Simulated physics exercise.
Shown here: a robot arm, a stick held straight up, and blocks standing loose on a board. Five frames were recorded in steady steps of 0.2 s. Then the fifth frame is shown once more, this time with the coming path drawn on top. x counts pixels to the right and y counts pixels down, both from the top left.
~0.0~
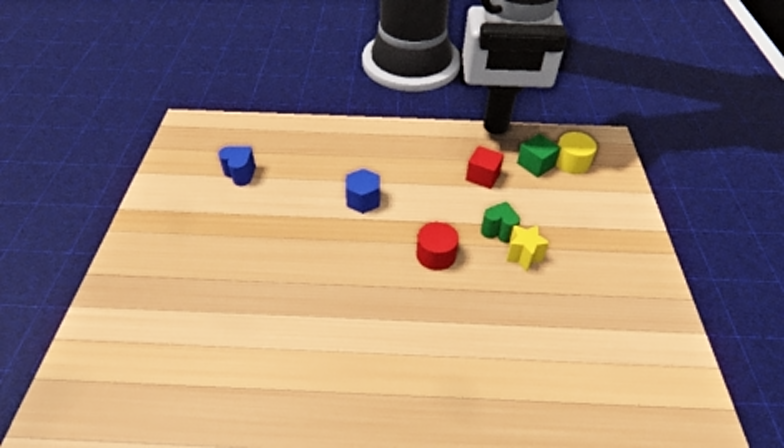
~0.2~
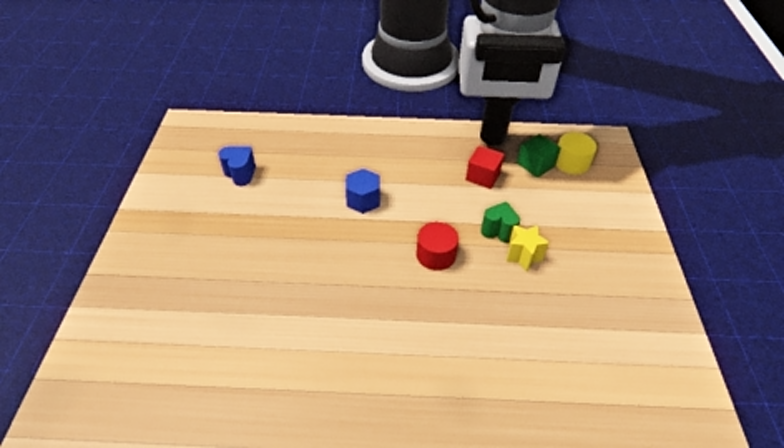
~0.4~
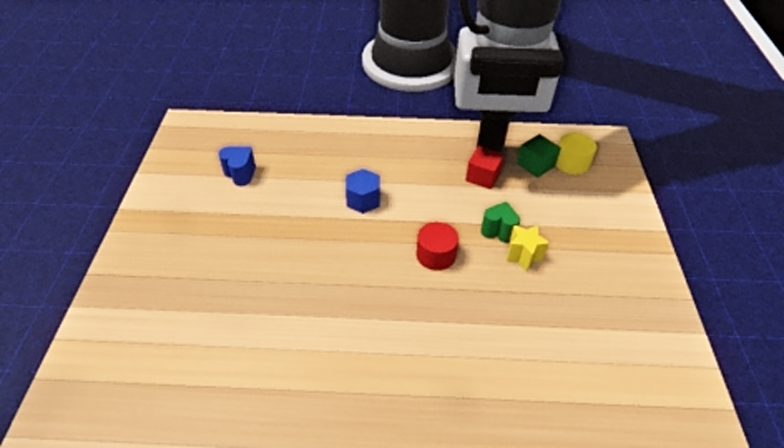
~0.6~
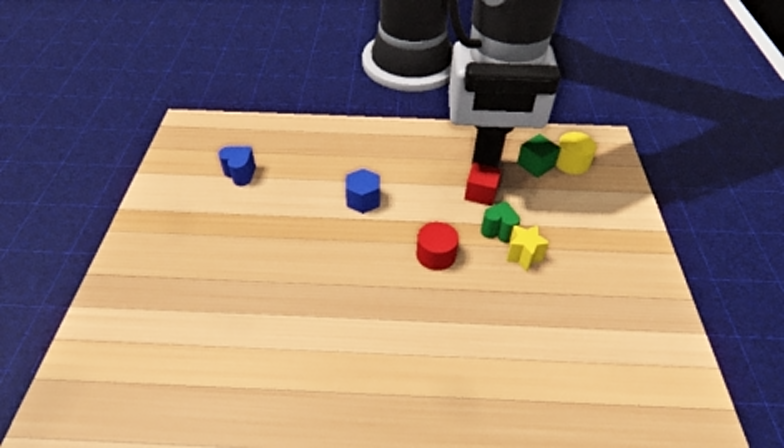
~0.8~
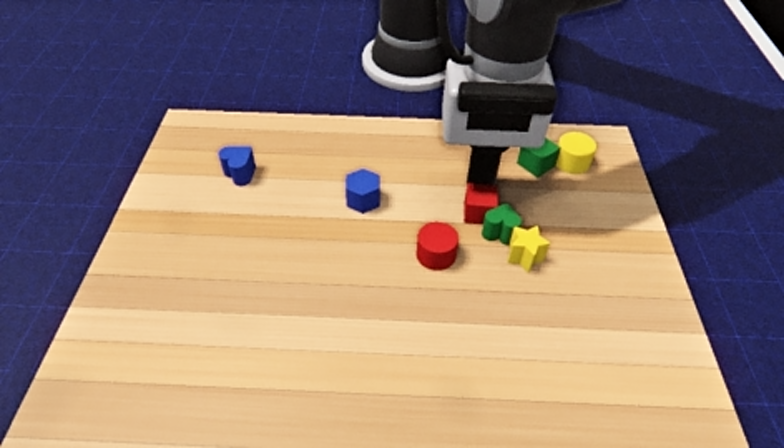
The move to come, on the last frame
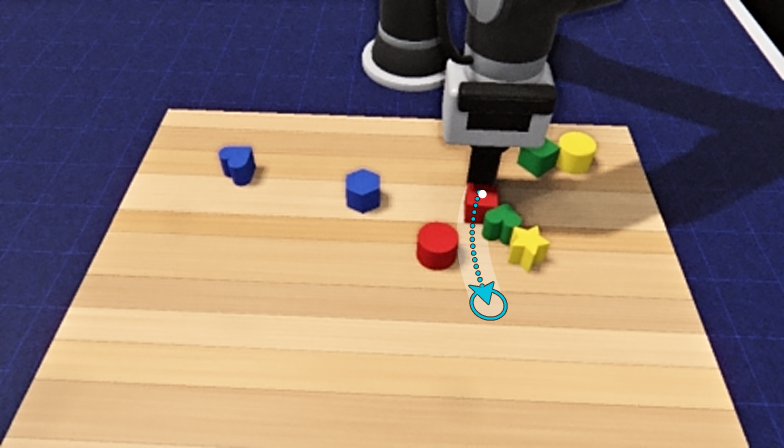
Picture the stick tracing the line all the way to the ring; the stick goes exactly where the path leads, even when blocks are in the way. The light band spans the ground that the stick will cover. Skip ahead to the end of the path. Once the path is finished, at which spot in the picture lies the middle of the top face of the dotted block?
It comes to (482, 315).
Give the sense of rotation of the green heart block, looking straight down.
Anticlockwise.
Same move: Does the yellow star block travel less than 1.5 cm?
Going by the path, yes.
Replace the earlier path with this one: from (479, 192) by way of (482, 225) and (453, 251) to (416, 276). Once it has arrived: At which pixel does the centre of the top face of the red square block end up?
The point I'd pick in the picture is (466, 262).
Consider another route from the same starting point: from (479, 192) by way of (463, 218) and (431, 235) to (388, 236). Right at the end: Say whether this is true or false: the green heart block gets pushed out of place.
The claim holds.
The line goes from (479, 192) by way of (473, 243) to (489, 304); the dot is on the red square block.
On the path given first. One third of the way, stick (474, 218); red square block (476, 230); green heart block (510, 225), turned 35° anticlockwise; yellow star block (531, 242), turned 15° anticlockwise.
Two thirds of the way, stick (477, 256); red square block (477, 271); green heart block (510, 225), turned 35° anticlockwise; yellow star block (531, 242), turned 15° anticlockwise.
At the end, stick (490, 297); red disc unmoved; red square block (482, 315), turned 35° clockwise; green heart block (510, 225), turned 35° anticlockwise; yellow star block (531, 242), turned 15° anticlockwise.
